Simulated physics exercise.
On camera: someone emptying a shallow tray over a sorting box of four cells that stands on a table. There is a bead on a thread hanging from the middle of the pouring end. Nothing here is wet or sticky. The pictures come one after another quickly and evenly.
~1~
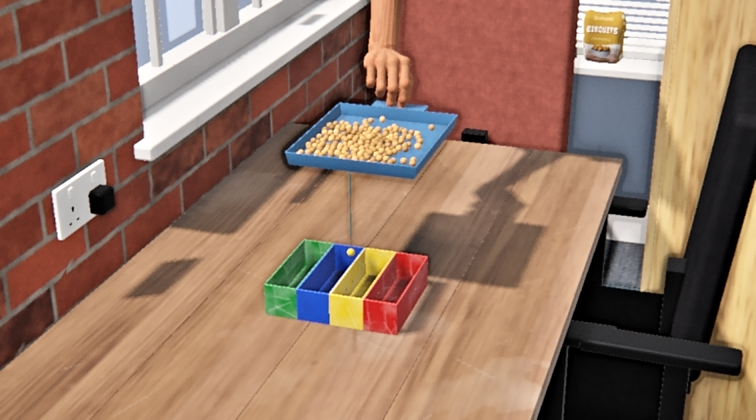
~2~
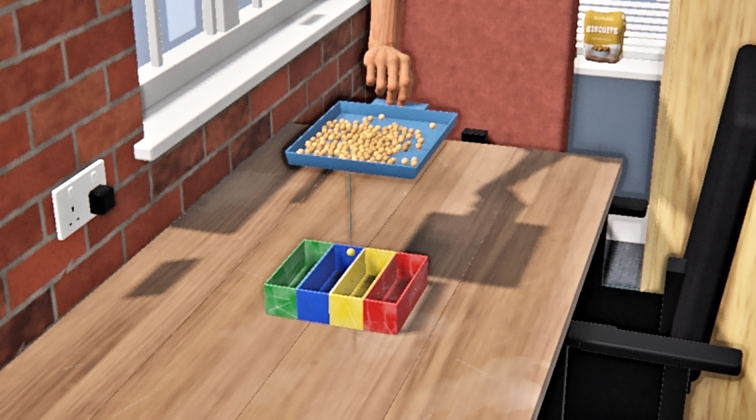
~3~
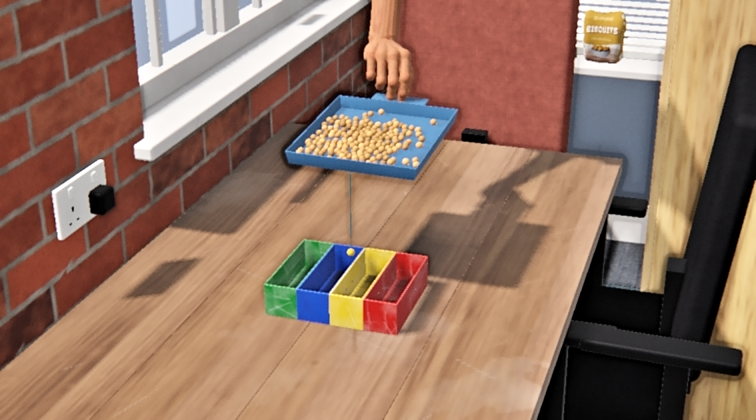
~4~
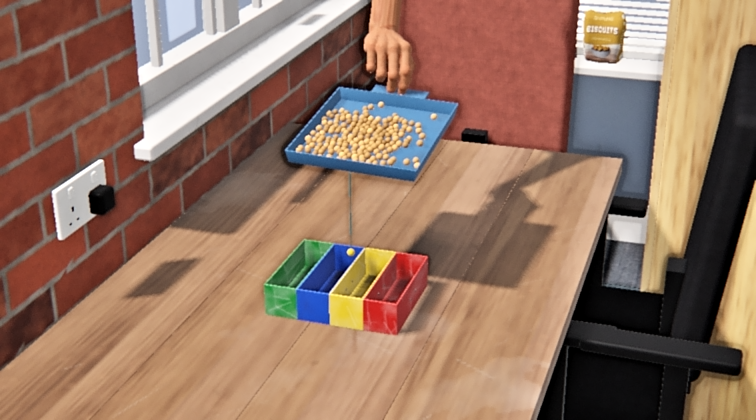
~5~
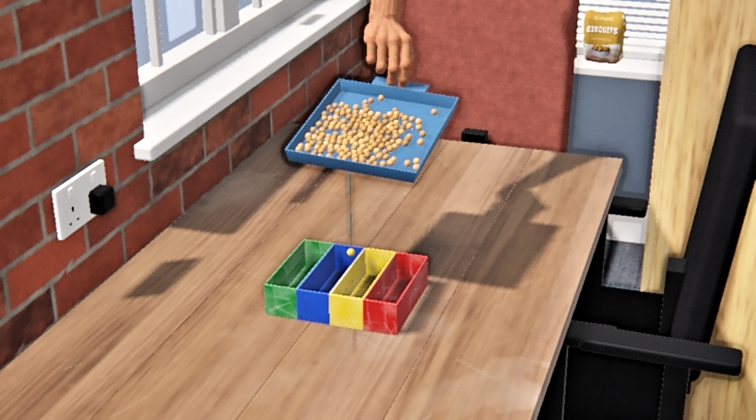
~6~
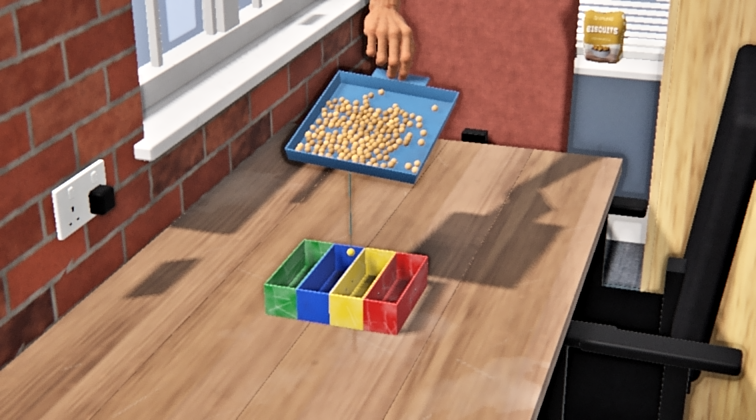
On a wooden table by a brick wall, a hand tilts a blue tray of round beads above a four-coloured sorting box.
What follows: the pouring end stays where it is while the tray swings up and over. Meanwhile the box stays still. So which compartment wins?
The red one wins.
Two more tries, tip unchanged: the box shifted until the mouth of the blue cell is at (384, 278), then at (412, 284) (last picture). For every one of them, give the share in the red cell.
In the first position around 0 percent, in the second around 0 percent.
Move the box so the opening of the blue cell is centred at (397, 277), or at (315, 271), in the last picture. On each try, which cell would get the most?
For the first position it is that blue cell, and for the second it is red.
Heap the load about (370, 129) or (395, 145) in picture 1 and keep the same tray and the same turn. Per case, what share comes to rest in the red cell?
It's 50 percent the first time and 50 percent the second.
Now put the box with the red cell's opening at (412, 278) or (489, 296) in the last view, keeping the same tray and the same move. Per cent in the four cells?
Roughly 90 per cent, then roughly 90 per cent.
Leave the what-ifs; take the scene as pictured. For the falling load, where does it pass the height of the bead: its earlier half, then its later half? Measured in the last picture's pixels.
The first part passes (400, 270); everything after passes (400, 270).
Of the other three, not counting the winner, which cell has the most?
Second best is the cell in yellow.
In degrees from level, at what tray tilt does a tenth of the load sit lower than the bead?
Roughly 80 degrees.
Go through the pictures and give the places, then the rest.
In the first frame, corners of the pouring end (289, 151) and (414, 166), level; middle of the load (361, 144), round wooden beads; bead on its thread (351, 252); green cell (281, 299); blue cell (313, 304); yellow cell (346, 309); red cell (380, 314).
In the second frame, corners of the pouring end (289, 151) and (414, 166), level; middle of the load (361, 143).
In the third frame, corners of the pouring end (289, 151) and (414, 167), tipped barely, lowest at the right corner; middle of the load (361, 141).
In the fourth frame, corners of the pouring end (289, 150) and (414, 169), tipped a little, lowest at the right corner; middle of the load (361, 138).
In the fifth frame, corners of the pouring end (289, 149) and (414, 171), tipped a little, lowest at the right corner; middle of the load (361, 136), about a tenth on the move.
In the sixth frame, corners of the pouring end (289, 148) and (414, 173), tipped a little, lowest at the right corner; middle of the load (361, 135), the larger part on the move; green cell (281, 299); blue cell (313, 304); yellow cell (346, 309); red cell (380, 314).
Just after the last frame, tray tipped steeply; almost all on the tray; just a few falling or outside the box.
A moment on, tray tipped past a quarter turn; just a few on the tray; roughly half in the red cell; about a tenth in the yellow cell; just a few in the blue cell; just a few in the green cell; roughly a third falling or outside the box.
Further on, tray tipped past a quarter turn; roughly half in the red cell; about a tenth in the yellow cell; just a few in the blue cell; just a few in the green cell; roughly a third falling or outside the box.
When it is over, tray tipped past a quarter turn; roughly half in the red cell; about a tenth in the yellow cell; just a few in the blue cell; just a few in the green cell; roughly a third outside the box.
